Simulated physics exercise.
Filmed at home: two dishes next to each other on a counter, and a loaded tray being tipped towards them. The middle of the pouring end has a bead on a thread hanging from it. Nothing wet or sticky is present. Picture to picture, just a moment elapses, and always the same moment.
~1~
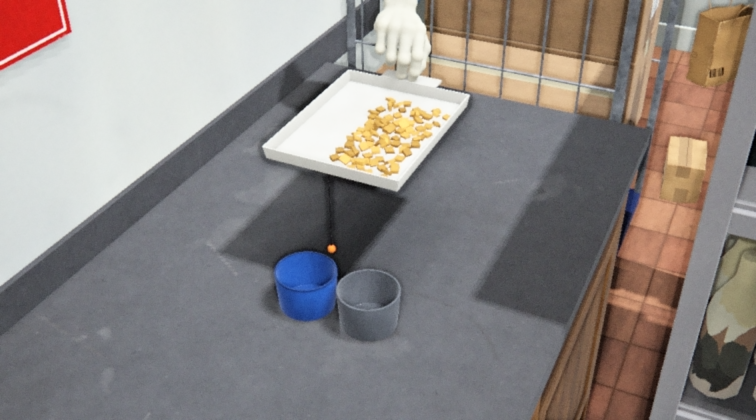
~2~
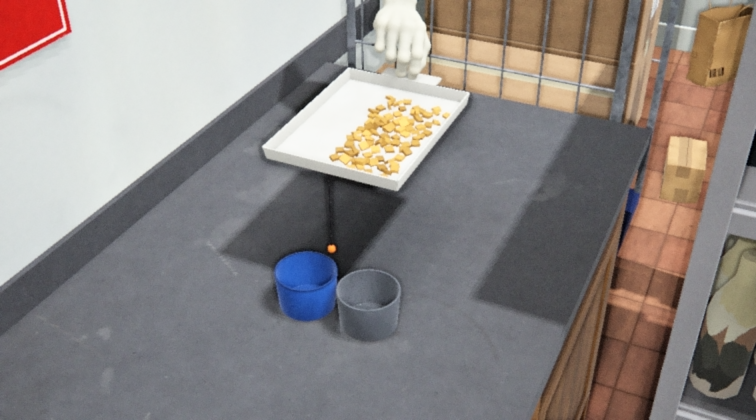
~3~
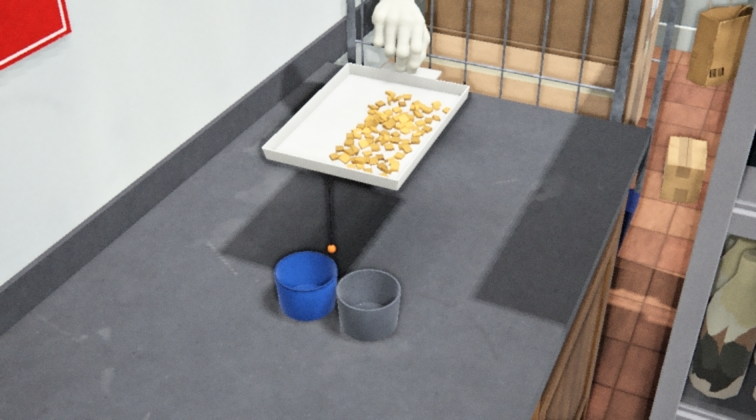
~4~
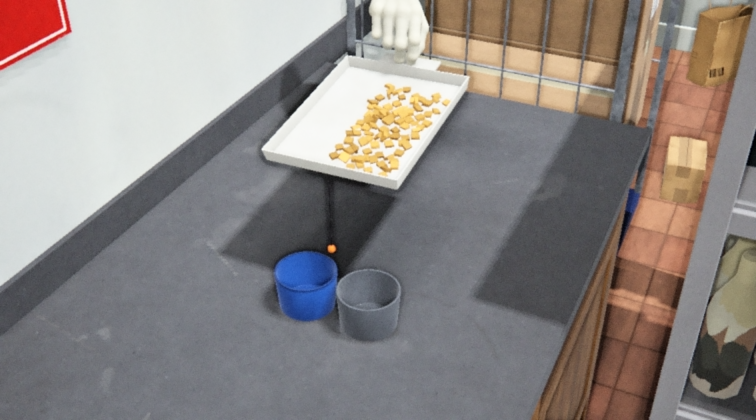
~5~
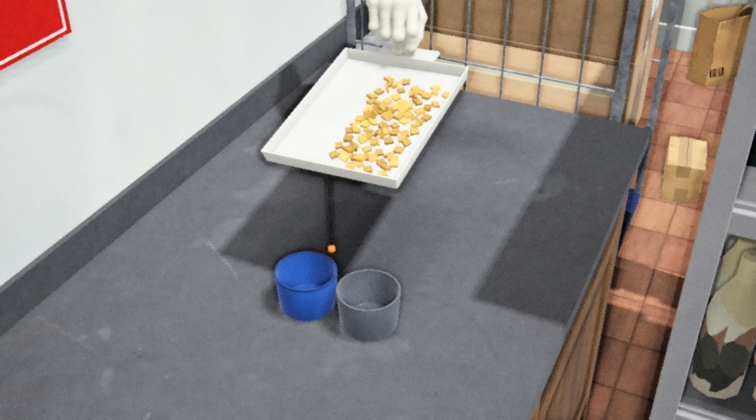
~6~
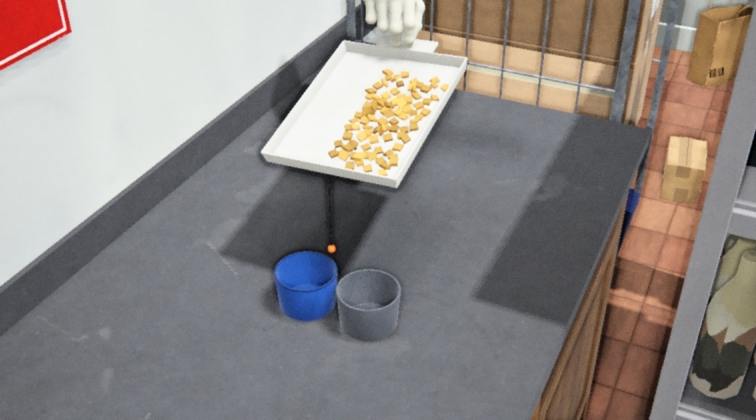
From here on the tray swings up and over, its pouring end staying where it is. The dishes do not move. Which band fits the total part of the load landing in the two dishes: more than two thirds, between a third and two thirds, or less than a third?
What lands in the dishes sits in the middle, a third to two thirds of the load.
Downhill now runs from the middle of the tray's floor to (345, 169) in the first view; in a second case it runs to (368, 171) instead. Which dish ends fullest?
The first try favours the rightmost dish, the second the rightmost dish.
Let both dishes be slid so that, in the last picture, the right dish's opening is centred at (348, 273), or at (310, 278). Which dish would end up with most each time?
Run 1: The one on the left side. Run 2: The one on the right side.
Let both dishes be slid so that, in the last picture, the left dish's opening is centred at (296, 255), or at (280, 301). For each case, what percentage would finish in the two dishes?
Roughly 40 per cent, then roughly 10 per cent.
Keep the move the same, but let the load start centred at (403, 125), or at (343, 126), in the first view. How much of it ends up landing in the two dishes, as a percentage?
In order, 50 per cent then 40 per cent.
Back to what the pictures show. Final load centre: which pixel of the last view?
(296, 303).
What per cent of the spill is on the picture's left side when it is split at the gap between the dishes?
Roughly 100 in a hundred.
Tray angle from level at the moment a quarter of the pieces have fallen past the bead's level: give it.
Somewhere around 110 degrees.
Just after the last frame, tray tipped steeply; every one on the tray.
A moment on, tray tipped right over; the larger part on the tray; about a tenth in the left dish; just a few outside both; just a few in the air.
Further on, tray tipped past a quarter turn; about a tenth in the right dish; roughly a third in the left dish; roughly half outside both.
When it is over, tray tipped past a quarter turn; about a tenth in the right dish; roughly a third in the left dish; roughly half outside both.
